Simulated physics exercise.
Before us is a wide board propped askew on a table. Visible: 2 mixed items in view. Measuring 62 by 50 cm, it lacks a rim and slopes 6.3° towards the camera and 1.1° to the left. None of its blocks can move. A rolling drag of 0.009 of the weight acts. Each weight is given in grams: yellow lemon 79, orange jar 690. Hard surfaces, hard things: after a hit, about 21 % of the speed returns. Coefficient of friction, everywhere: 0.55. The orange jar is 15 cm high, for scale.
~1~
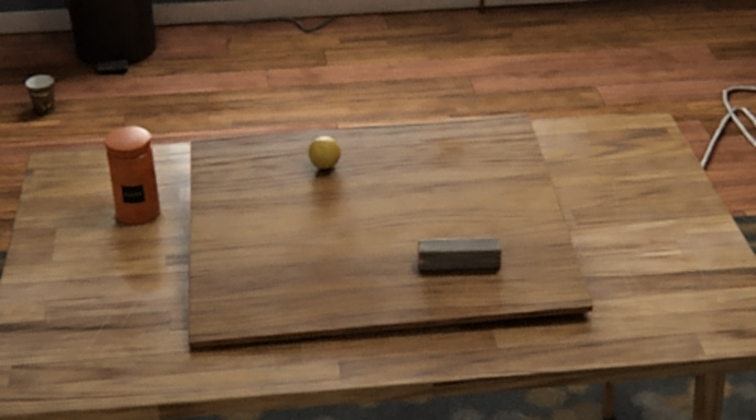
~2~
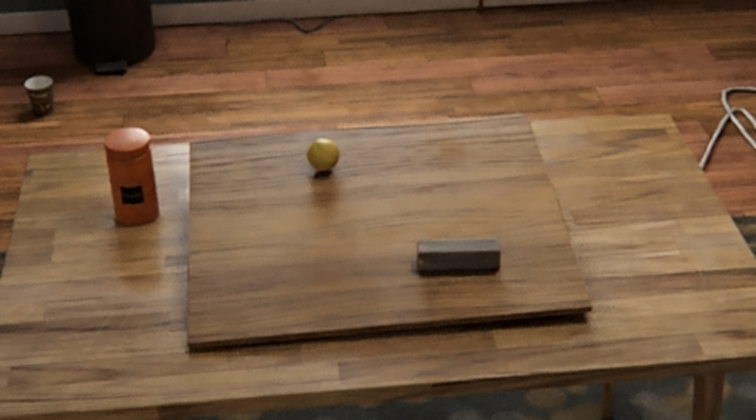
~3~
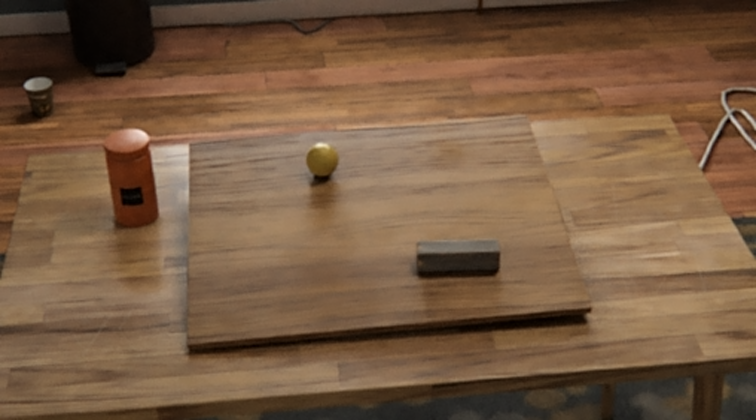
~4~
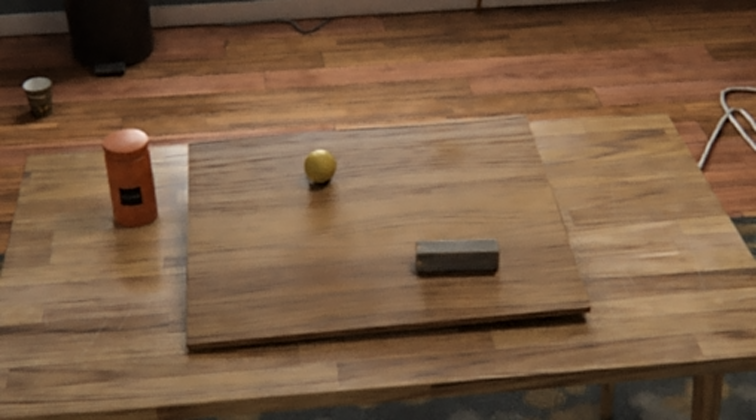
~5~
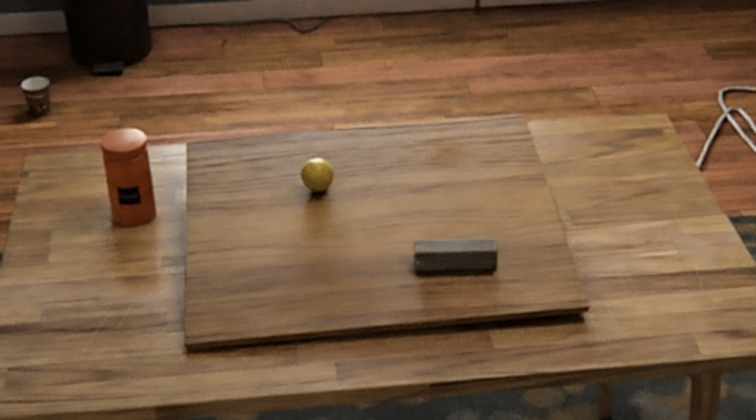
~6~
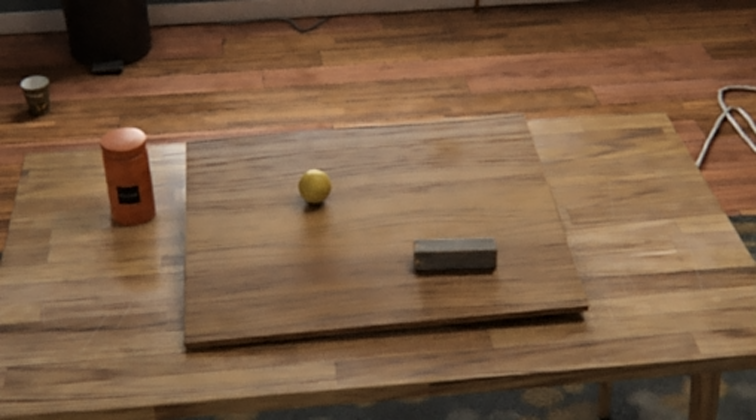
Yellow lemon rolling slowly towards the camera and slightly left across a tilted wooden board, past a still dark block and orange jar.
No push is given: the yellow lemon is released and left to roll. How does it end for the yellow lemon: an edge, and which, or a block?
The piece quits the board at the front.
Then, 0.40 s on from there, 11 cm of board to the near edge; yellow lemon near (303, 269).
Then, 0.70 s on from there, it has gone over the near edge; yellow lemon near (286, 379).
In the end, it has gone over the near edge; orange jar under 8 cm from the start.
